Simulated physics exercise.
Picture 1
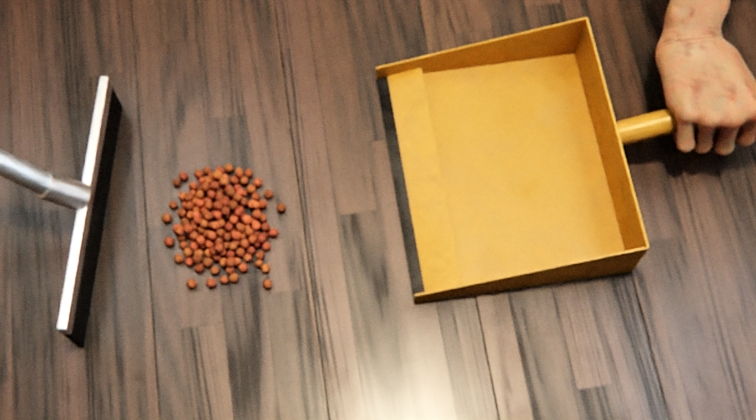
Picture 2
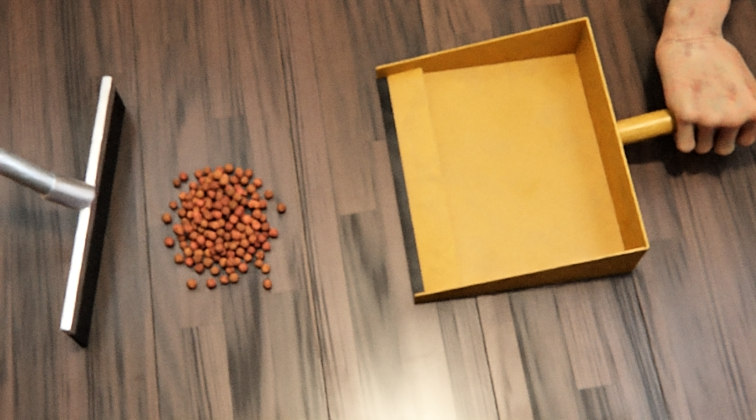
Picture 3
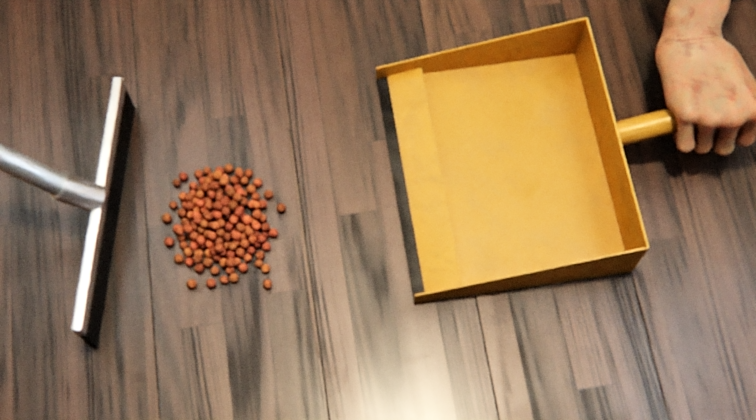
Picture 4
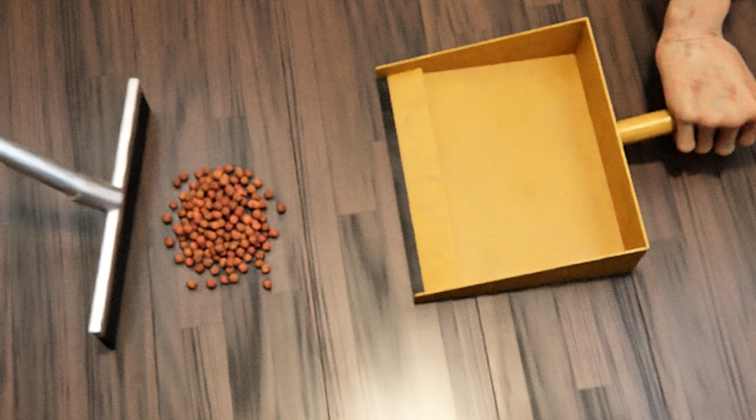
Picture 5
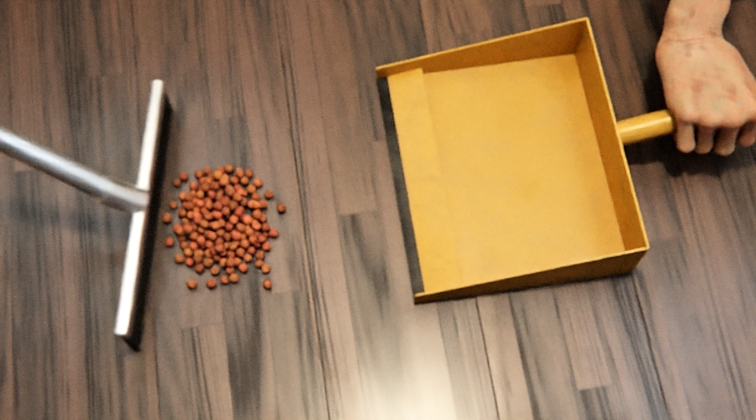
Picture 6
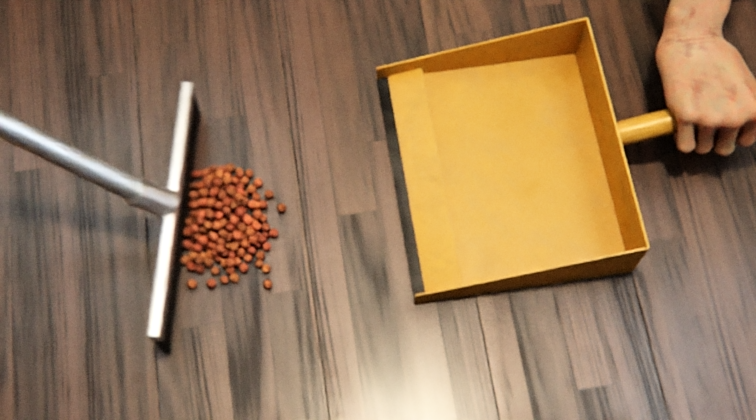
A squeegee on a metal pole slid slowly right across the dark wood floor and pushed into the near edge of a pile of reddish-brown pellets, while a hand held a yellow dustpan still.
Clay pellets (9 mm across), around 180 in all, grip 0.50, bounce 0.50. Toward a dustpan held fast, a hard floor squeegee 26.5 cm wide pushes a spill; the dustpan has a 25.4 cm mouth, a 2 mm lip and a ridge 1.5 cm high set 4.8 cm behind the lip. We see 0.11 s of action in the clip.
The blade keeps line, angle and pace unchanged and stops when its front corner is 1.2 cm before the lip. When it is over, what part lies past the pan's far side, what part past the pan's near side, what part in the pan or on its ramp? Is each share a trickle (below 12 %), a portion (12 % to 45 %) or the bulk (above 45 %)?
One by one: Past the pan's far side: It will be a small share. Past the pan's near side: It will be a moderate share. In the pan or on its ramp: It will be a large share.
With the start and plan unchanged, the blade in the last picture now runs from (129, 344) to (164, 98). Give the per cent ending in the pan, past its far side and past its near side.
Split: Pan = 45, far = 0, near = 20.
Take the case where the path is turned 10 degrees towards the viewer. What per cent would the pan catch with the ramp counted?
I'd put it at close to 50 percent.
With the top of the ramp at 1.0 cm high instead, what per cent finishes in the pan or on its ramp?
Estimate: About 55 in a hundred.
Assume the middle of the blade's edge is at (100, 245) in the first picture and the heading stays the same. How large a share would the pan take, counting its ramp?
About 50 per cent.
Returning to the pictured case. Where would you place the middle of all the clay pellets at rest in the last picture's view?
Approximately (467, 246) in the last picture.
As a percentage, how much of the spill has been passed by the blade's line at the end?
About 5 per cent.
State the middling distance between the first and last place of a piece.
24 cm or thereabouts.
Then, 0.08 s after the last picture, middle of the blade 10 cm from the lip; 0 % over the lip, far side 0 %, near side 5 %.
Then, 0.13 s after the last picture, middle of the blade 5 cm from the lip; 15 % over the lip, far side 0 %, near side 15 %.
Then, 0.32 s after the last picture, middle of the blade 4 cm from the lip; 60 % over the lip, far side 0 %, near side 20 %.
In the end, far side 0 %, near side 20 %, pan 50 %, in front of the lip or behind the blade 30 %.
